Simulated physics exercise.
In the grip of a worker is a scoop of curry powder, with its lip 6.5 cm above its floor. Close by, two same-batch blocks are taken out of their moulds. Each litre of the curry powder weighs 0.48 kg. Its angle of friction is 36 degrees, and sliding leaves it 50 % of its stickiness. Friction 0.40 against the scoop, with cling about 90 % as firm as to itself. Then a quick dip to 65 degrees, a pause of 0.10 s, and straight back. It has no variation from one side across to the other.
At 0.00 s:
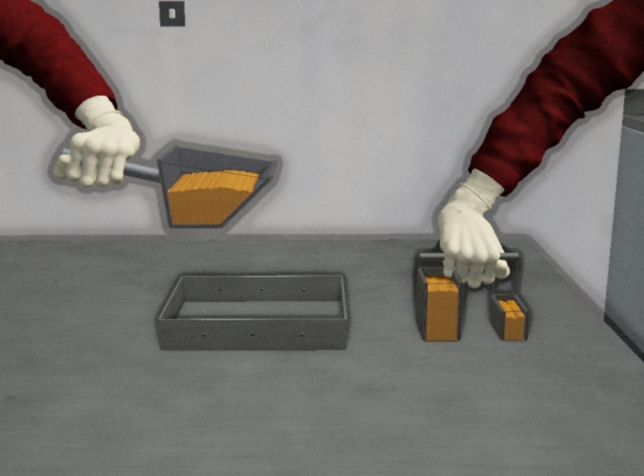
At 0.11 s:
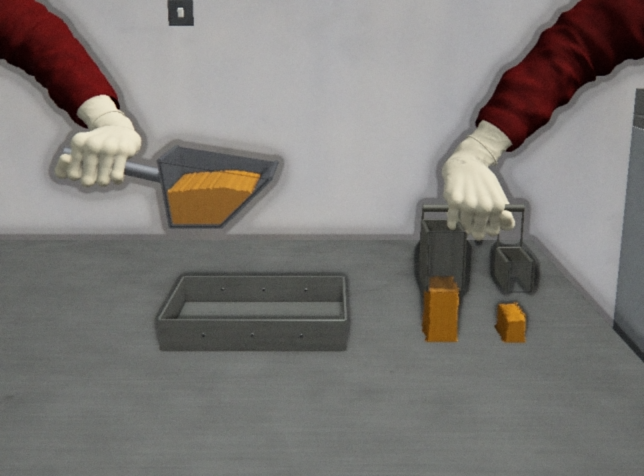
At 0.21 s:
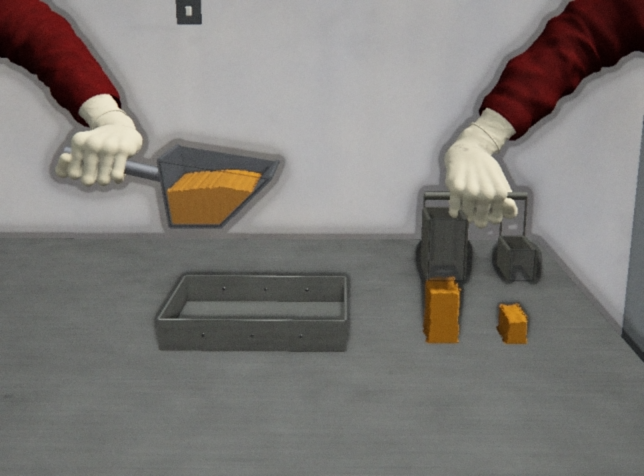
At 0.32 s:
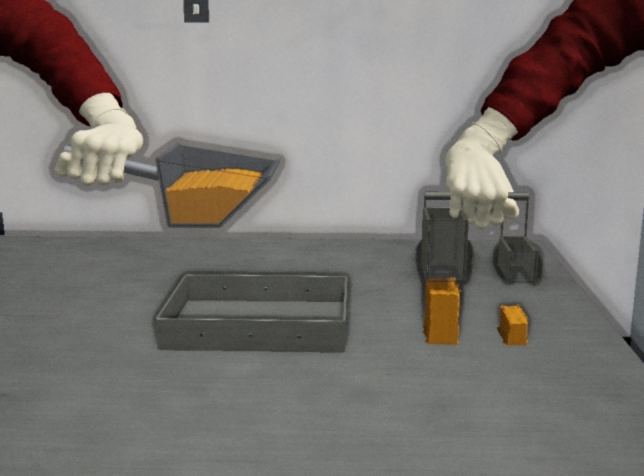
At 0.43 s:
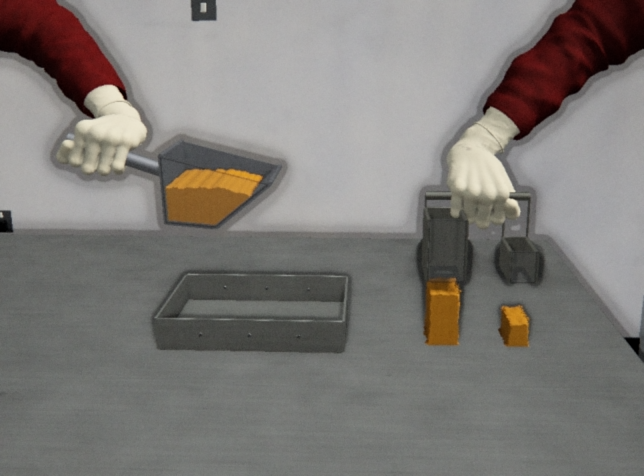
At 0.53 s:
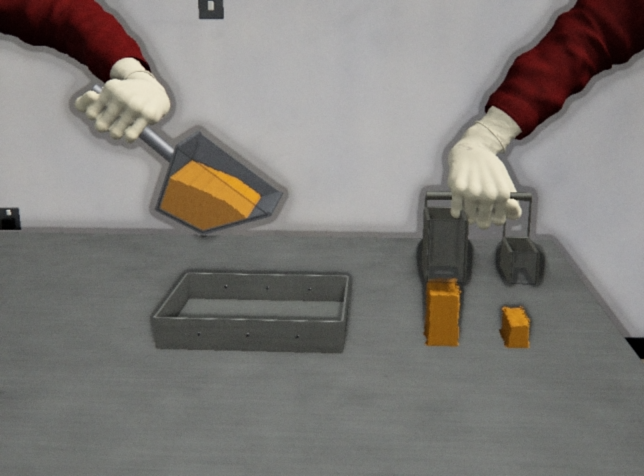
At a grey table, a gloved hand on the right lifted a pair of dark moulds off two orange blocks, then the left hand tilted a scoop of orange powder down to the right.
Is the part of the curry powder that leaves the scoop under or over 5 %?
Lab note: Curry powder leaving the scoop - short of 5 %.
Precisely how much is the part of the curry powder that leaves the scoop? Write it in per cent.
Roughly 0 percent.
By 0.74 s, the scoop is at 65 degrees and 0 % has left it.
By 0.97 s, the scoop is at 52 degrees and 0 % has left it.
By 1.21 s, the scoop is at 1 degrees and 0 % has left it.
By 1.45 s, the scoop is at 0 degrees and 0 % has left it.
By 1.56 s, at the end, the scoop is at 0 degrees and 0 % has left it.
